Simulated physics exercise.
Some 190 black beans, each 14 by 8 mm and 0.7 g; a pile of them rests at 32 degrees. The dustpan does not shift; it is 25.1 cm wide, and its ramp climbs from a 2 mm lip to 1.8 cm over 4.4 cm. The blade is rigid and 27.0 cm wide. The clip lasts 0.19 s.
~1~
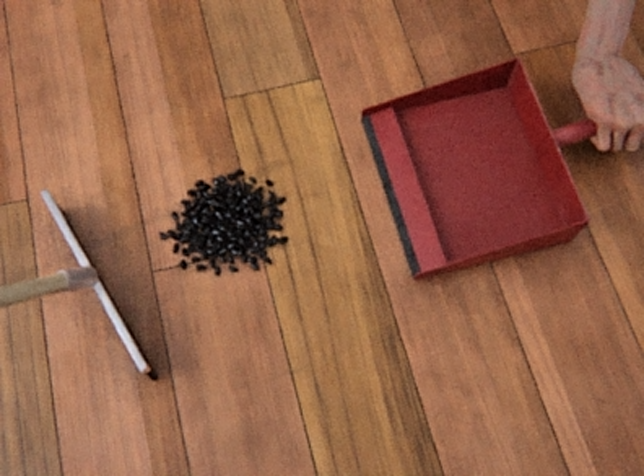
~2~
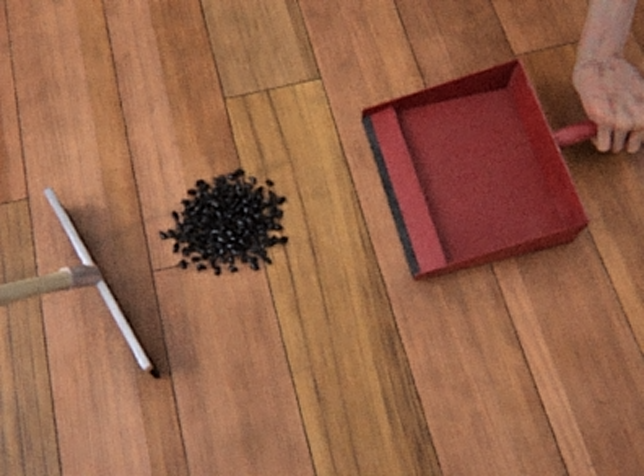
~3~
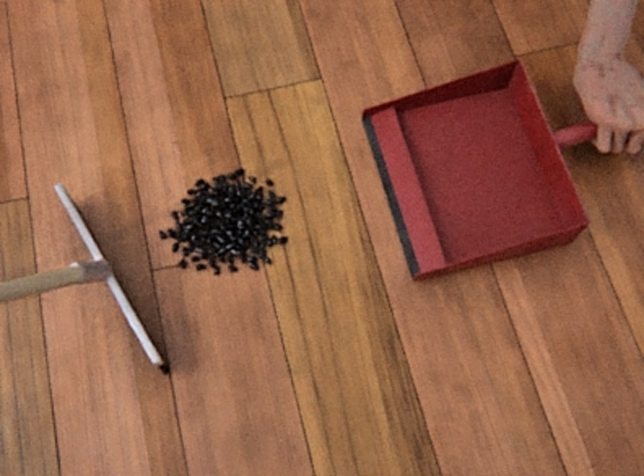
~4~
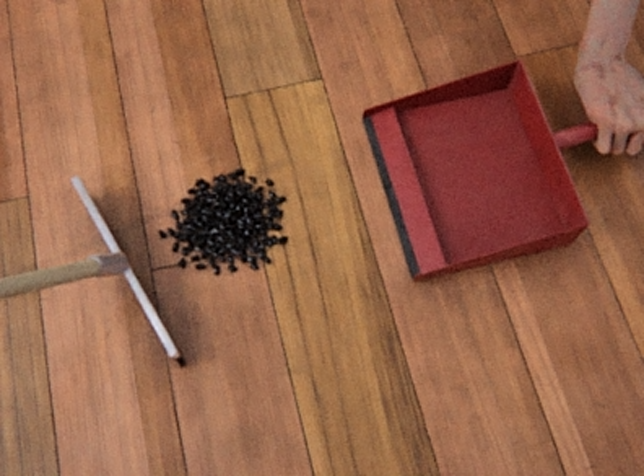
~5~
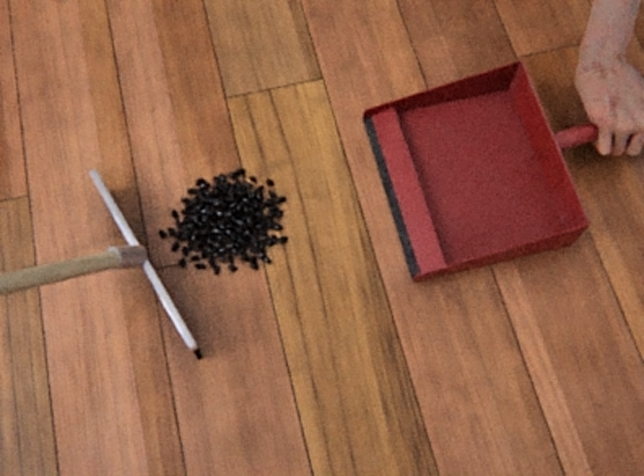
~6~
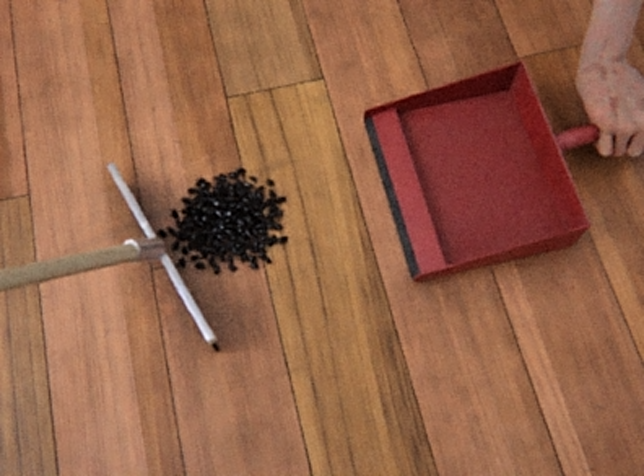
A hand held a red dustpan still on a wooden floor while a thin blade on a long handle slid from the left up to the edge of a pile of black beans.
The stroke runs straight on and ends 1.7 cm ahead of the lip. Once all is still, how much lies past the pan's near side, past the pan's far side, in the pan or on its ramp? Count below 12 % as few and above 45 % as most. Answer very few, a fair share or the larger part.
Near side: Very few, far side: A fair share, pan: Very few.
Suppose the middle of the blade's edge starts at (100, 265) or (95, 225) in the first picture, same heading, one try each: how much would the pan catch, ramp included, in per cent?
About 10 and 20 per cent.
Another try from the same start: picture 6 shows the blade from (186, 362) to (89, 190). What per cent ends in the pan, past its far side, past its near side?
Pan 0, far 5, near 0.
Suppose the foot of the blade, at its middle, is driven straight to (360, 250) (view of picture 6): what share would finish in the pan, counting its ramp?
Some 0 per cent.
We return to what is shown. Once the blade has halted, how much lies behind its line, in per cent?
Some 5 per cent.
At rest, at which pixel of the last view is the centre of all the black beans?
Around (358, 162).
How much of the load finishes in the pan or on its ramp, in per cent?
Roughly 5 per cent.
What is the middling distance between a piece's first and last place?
Roughly 20 cm.
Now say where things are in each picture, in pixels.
In the first frame, blade from (145, 368) to (48, 197), moved 0.0 cm, 0 of the pieces shifted so far; middle of the pieces at (228, 219); pan at (476, 175).
In the second frame, blade from (148, 366) to (51, 195), moved 0.4 cm, 0 of the pieces shifted so far; middle of the pieces at (228, 218).
In the third frame, blade from (158, 362) to (62, 190), moved 1.7 cm, 0 of the pieces shifted so far; middle of the pieces at (228, 218).
In the fourth frame, blade from (175, 354) to (78, 184), moved 3.9 cm, 0 of the pieces shifted so far; middle of the pieces at (228, 218).
In the fifth frame, blade from (193, 346) to (96, 177), moved 6.2 cm, 0 of the pieces shifted so far; middle of the pieces at (228, 218).
In the sixth frame, blade from (211, 339) to (114, 170), moved 8.5 cm, 0 of the pieces shifted so far; middle of the pieces at (228, 217); pan at (478, 178).
Then, 0.21 s after the last picture, middle of the blade 18 cm from the lip; 0 % over the lip, far side 0 %, near side 0 %.
Then, 0.35 s after the last picture, middle of the blade 10 cm from the lip; 0 % over the lip, far side 10 %, near side 0 %.
Then, 0.61 s after the last picture, middle of the blade 6 cm from the lip; 5 % over the lip, far side 15 %, near side 0 %.
In the end, near side 0 %, far side 15 %, pan 5 %, in front of the lip or behind the blade 80 %.
